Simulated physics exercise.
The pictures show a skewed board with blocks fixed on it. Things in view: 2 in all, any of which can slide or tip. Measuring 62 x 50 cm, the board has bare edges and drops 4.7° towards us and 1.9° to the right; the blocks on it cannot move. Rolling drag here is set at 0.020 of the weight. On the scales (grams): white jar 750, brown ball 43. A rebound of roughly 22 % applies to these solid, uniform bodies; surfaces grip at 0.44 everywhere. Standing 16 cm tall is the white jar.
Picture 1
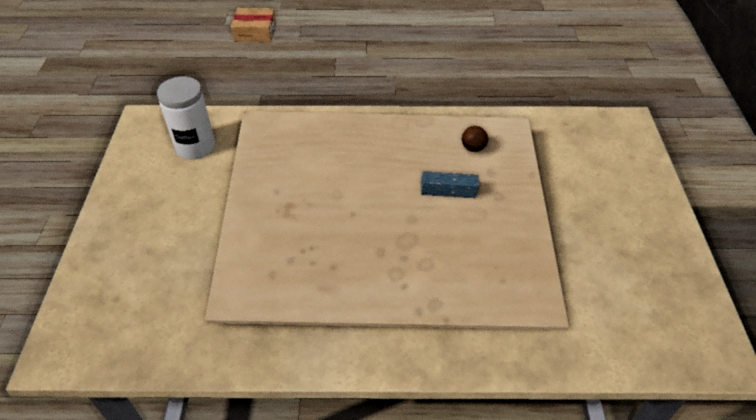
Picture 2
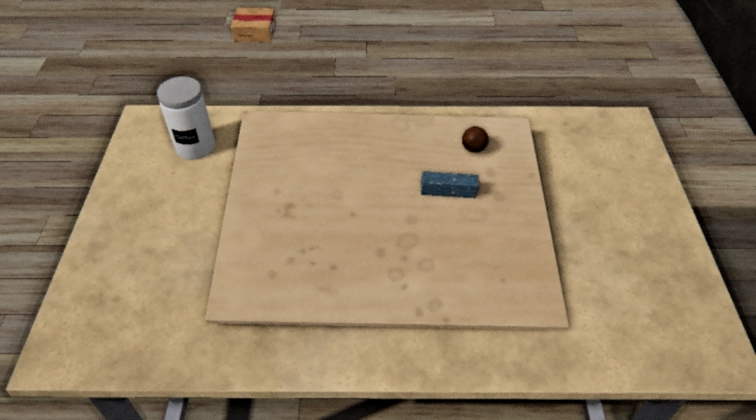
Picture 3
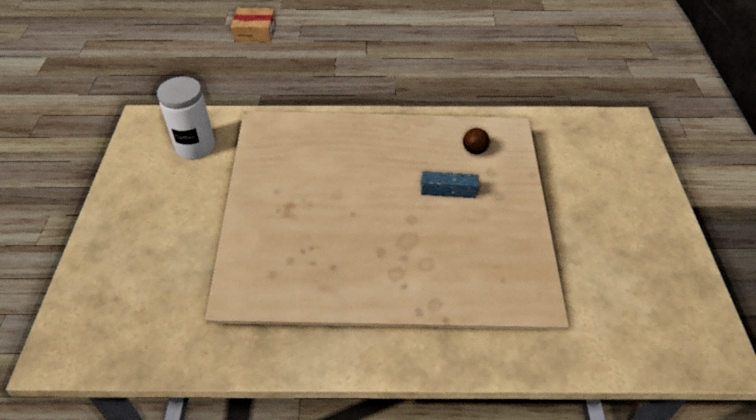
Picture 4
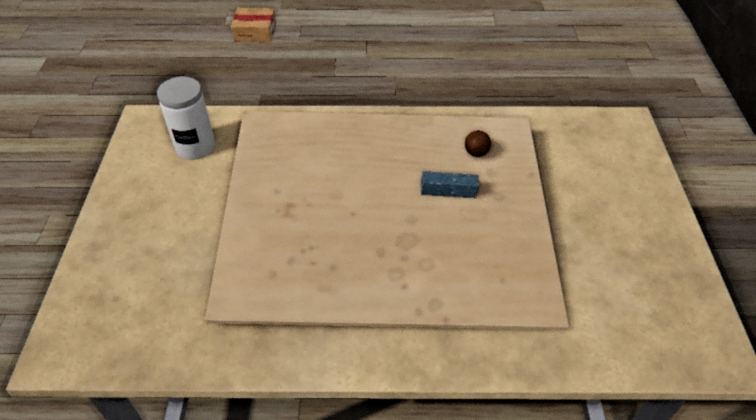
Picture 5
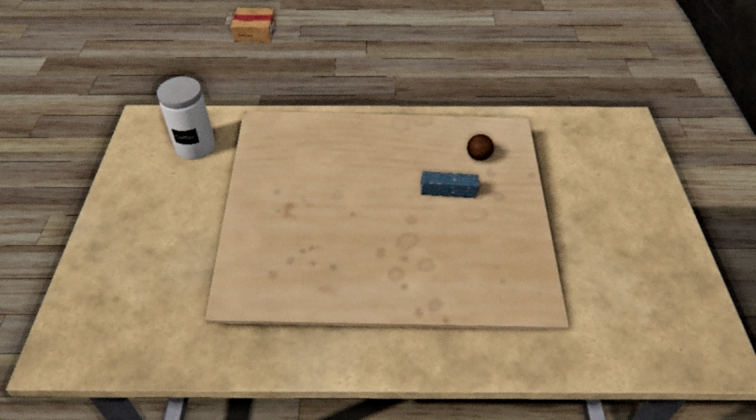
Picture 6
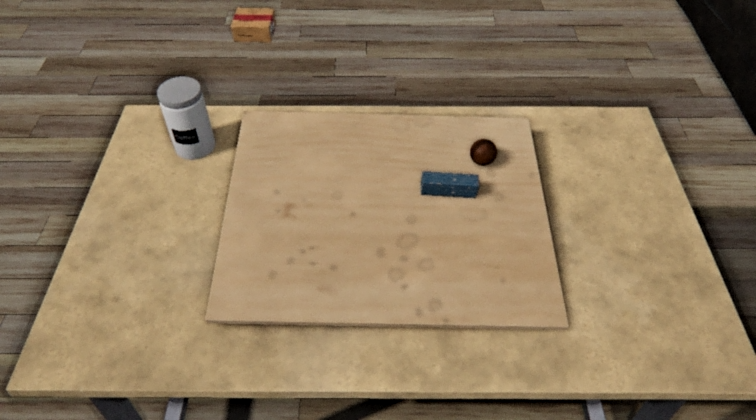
To begin with, a brown ball sits near the far right corner of a wooden board on a table, behind a blue block, with a white jar at the left. The ball rolls slowly a short way towards the viewer and slightly right, drawing nearer the block, while everything else stays still.
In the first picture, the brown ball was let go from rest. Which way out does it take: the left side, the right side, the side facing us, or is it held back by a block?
It will exit on the right.
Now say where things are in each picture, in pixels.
In the first frame, 41 cm of board to the near edge; brown ball (475, 139); white jar (188, 119).
In the second frame, 41 cm of board to the near edge; brown ball (475, 140); white jar (188, 119).
In the third frame, 40 cm of board to the near edge; brown ball (476, 141); white jar (188, 119).
In the fourth frame, 39 cm of board to the near edge; brown ball (478, 144); white jar (188, 119).
In the fifth frame, 38 cm of board to the near edge; brown ball (480, 147); white jar (188, 119).
In the sixth frame, 37 cm of board to the near edge; brown ball (483, 152); white jar (188, 119).
Then, 0.50 s past the last view, 23 cm of board to the near edge; brown ball near (522, 210).
Then, 0.90 s past the last view, it has gone over the right edge; brown ball near (583, 308).
Then, 1.20 s past the last view, it has gone over the right edge; brown ball near (658, 397).
Finally, it has gone over the right edge; white jar still in place (within 8 cm).
